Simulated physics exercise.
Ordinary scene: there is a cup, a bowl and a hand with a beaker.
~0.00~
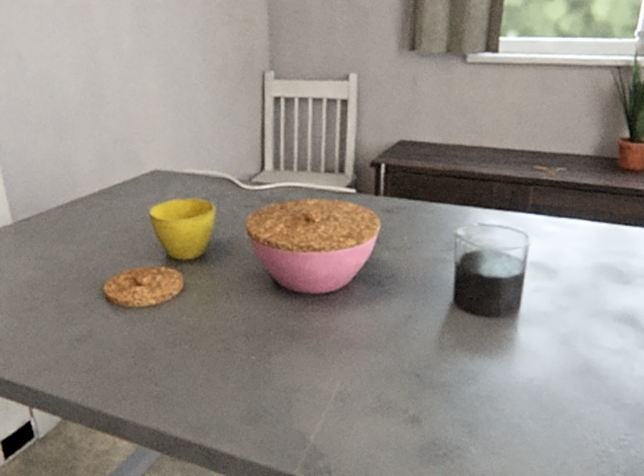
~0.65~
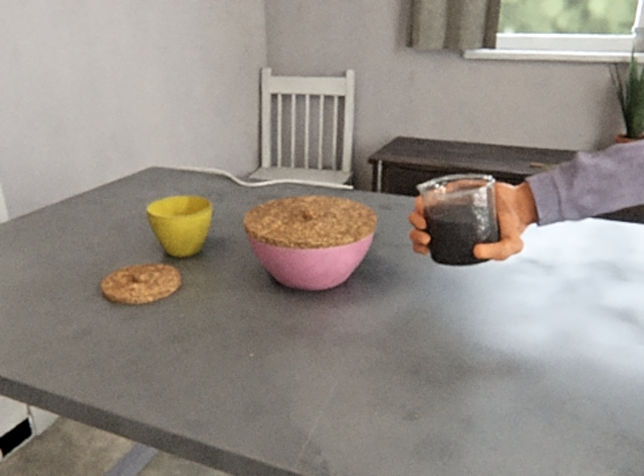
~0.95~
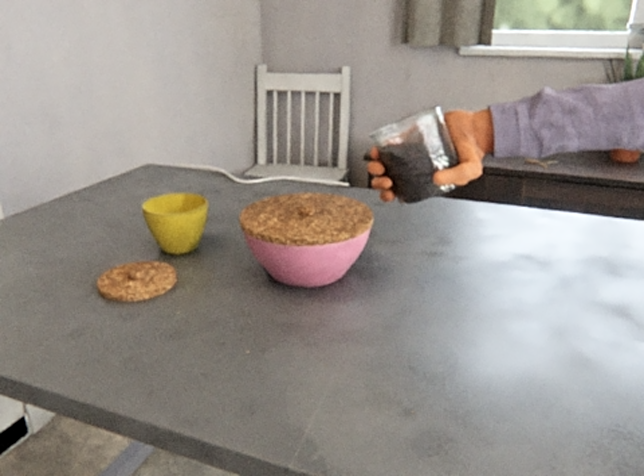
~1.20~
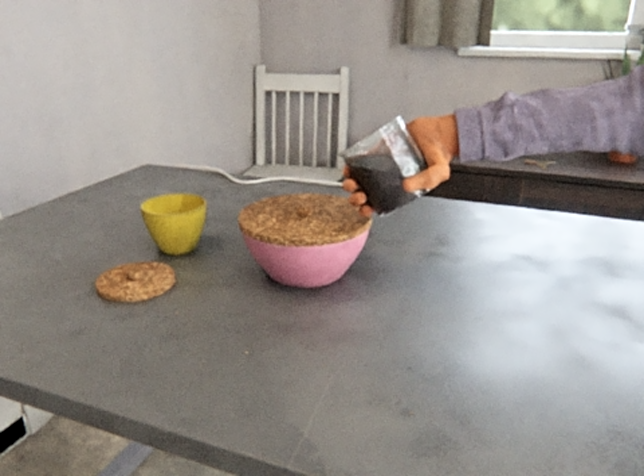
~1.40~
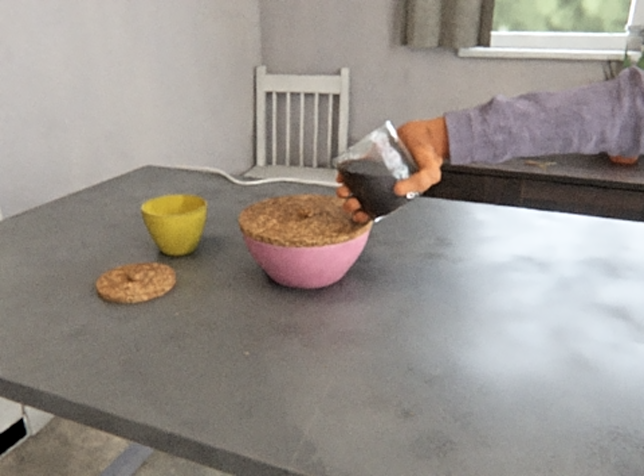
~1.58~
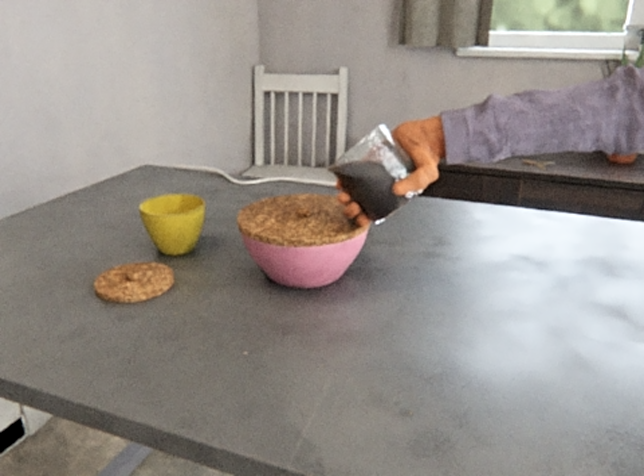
Hand lifting a glass beaker of dark contents from a grey table, moving it left and tilting it over a lidded pink bowl.
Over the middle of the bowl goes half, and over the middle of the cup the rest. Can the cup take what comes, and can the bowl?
My prediction: The cup keeps it I expect; the bowl sends it away I expect.
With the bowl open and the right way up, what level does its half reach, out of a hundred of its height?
Around 20 percent.
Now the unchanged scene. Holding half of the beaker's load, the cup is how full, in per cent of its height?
Near 55 in a hundred.
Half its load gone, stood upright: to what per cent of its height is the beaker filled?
Roughly 30 in a hundred.
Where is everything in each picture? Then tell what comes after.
Before the pour; beaker (490, 268) about half full; bowl (313, 254) with its lid on; cup (185, 233) open, in the first picture.
The beaker is on its way; beaker about half full, surface at (461, 213); bowl (311, 251) with its lid on, in the second picture.
Tilting; beaker (418, 155) tipped 25° with all of its load; cup (178, 228) open, in the third picture.
No stream yet; beaker (388, 166) tipped 35° with all of its load; bowl (306, 248) with its lid on, in the fourth picture.
Still nothing leaves it; beaker (380, 172) tipped 35° with all of its load; cup (177, 229) open, in the fifth picture.
On the point of pouring; beaker (378, 174) tipped 40° with all of its load; bowl (305, 249) with its lid on; cup (175, 229) open, in the sixth picture.
After 2.3 s, it hits the lid of the bowl and runs off.
After 3.2 s, the grape juice goes into the cup.
After 4.6 s, the bowl is empty, in a puddle; the cup has its share inside.
